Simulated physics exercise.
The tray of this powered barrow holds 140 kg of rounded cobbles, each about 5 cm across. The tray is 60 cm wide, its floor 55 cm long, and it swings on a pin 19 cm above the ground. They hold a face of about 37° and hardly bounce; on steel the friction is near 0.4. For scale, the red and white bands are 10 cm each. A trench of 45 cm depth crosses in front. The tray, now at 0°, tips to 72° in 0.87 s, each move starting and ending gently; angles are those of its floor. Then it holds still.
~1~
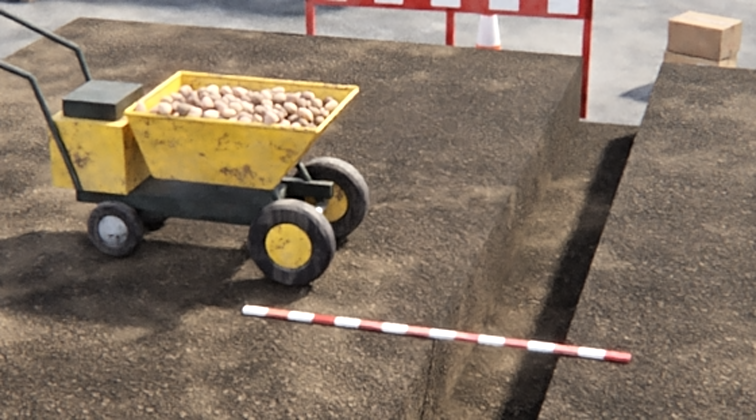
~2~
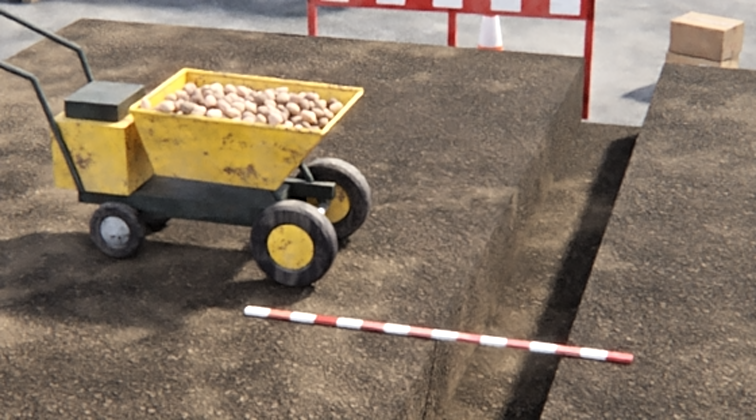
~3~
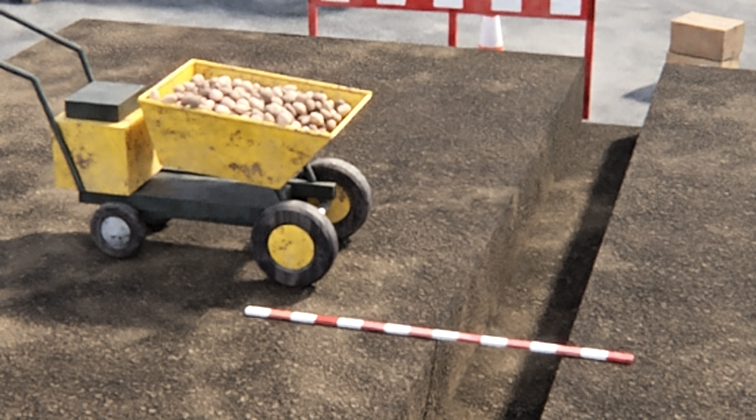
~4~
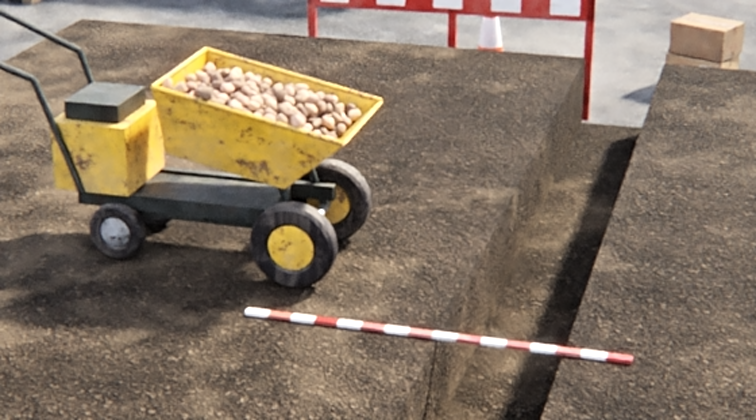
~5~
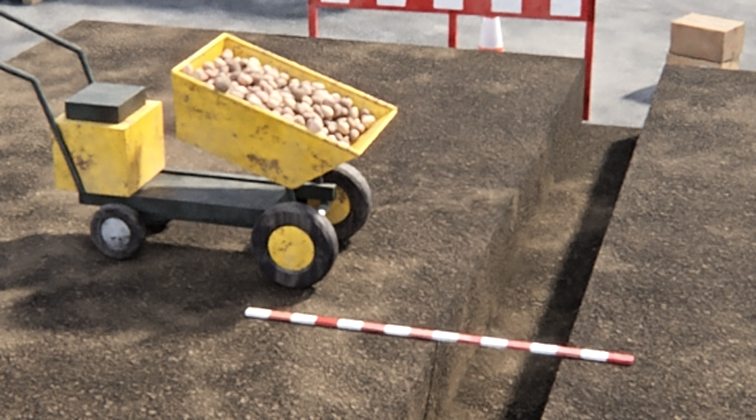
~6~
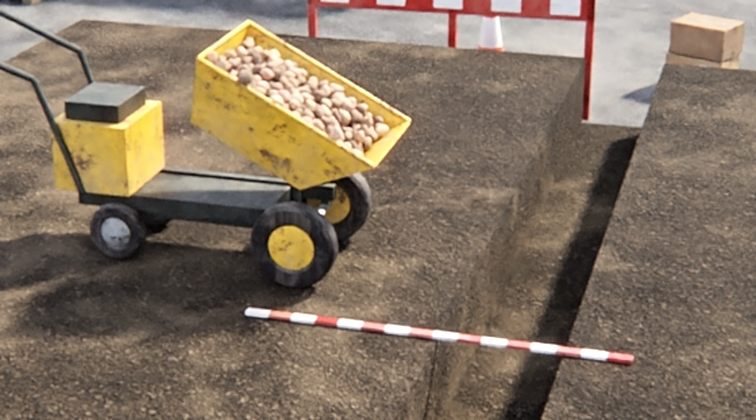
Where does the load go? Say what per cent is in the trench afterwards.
About 92 per cent.
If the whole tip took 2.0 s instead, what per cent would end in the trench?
In that case some 90 per cent.
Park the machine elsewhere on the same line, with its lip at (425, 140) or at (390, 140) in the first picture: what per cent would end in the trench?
First some 45, then 85 per cent.
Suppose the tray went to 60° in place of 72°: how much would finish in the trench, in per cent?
In that case some 60 per cent.
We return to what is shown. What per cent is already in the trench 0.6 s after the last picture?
Some 30 per cent.
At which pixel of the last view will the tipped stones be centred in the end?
Their middle is at about (525, 364).
Then, 0.3 s after the last picture the floor is at 61°, 100 % in the tray; the foremost stones are at (423, 195).
Then, 0.6 s after the last picture the floor is at 72°, 60 % in the tray, 10 % short of the trench, 30 % in the trench; the foremost stones are at (537, 334).
Then, 1.0 s after the last picture the floor is at 72°, 20 % in the tray, 9 % short of the trench, 71 % in the trench; the foremost stones are at (578, 360).
Then, 2.9 s after the last picture the floor is at 72°, 0 % in the tray, 8 % short of the trench, 92 % in the trench; the foremost stones are at (565, 390).
